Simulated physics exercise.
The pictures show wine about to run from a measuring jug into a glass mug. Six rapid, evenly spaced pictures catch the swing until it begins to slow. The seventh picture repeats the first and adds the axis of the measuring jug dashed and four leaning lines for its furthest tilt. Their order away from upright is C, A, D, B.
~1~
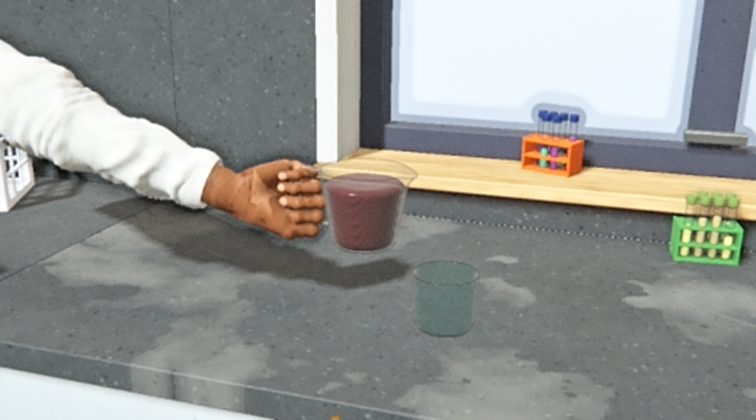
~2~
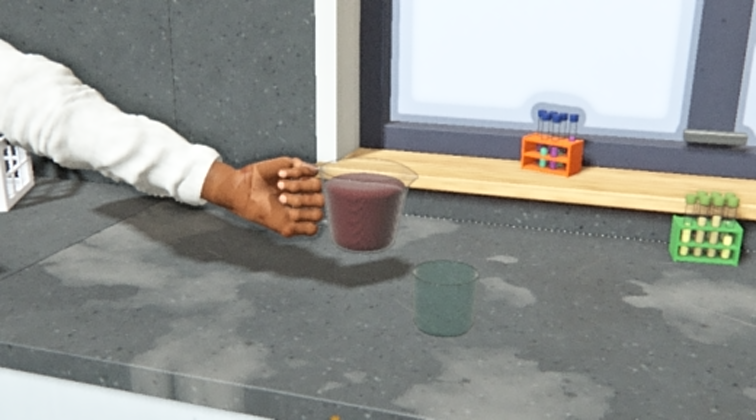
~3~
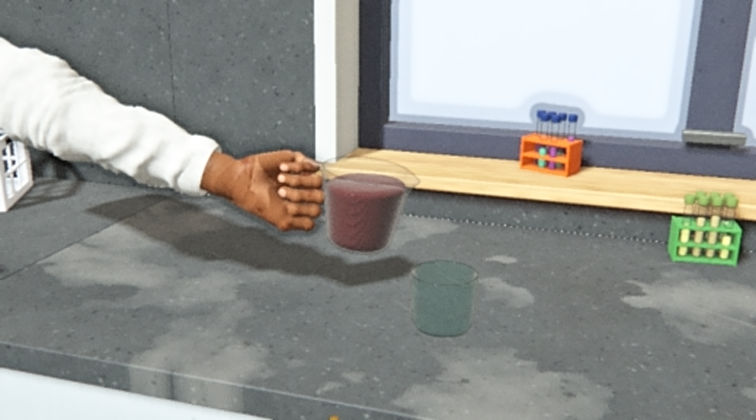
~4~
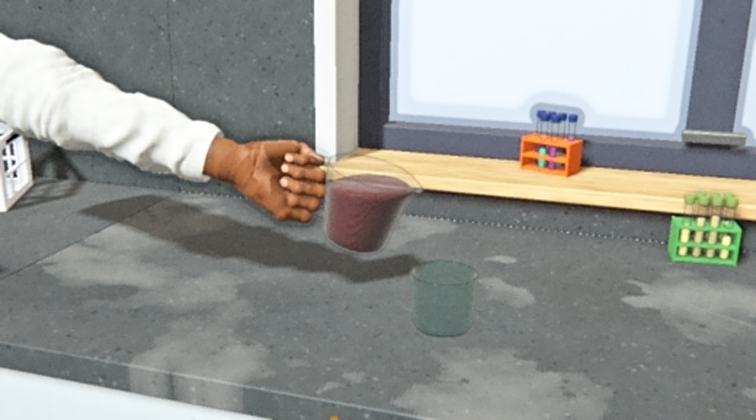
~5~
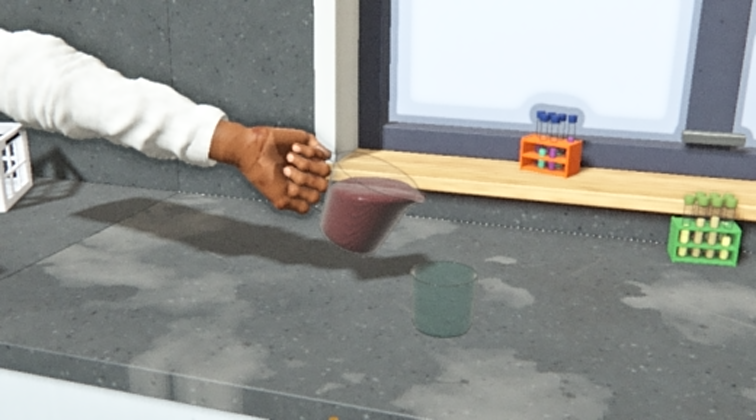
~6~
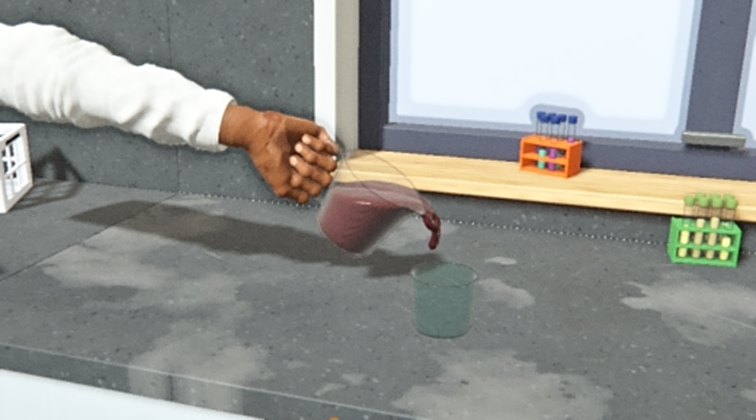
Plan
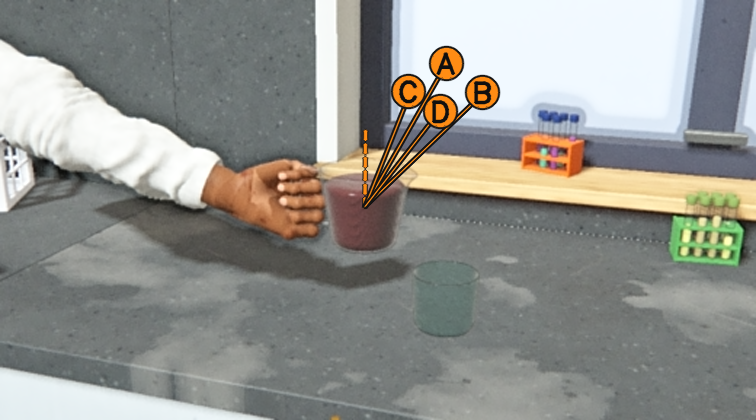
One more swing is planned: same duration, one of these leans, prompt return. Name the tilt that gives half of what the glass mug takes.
Use tilt B.
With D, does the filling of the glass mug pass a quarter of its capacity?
Yes, clearly.
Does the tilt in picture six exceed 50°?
No, it does not.
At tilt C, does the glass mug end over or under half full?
Under half.
In orange, A at (438, 78); B at (470, 105); C at (403, 108); D at (428, 124).
For tilt A, the glass mug ends with about 17 % of what it can hold.
For tilt B, the glass mug ends with about 52 % of what it can hold.
For tilt C, the glass mug ends with about 5 % of what it can hold.
For tilt D, the glass mug ends with about 34 % of what it can hold.
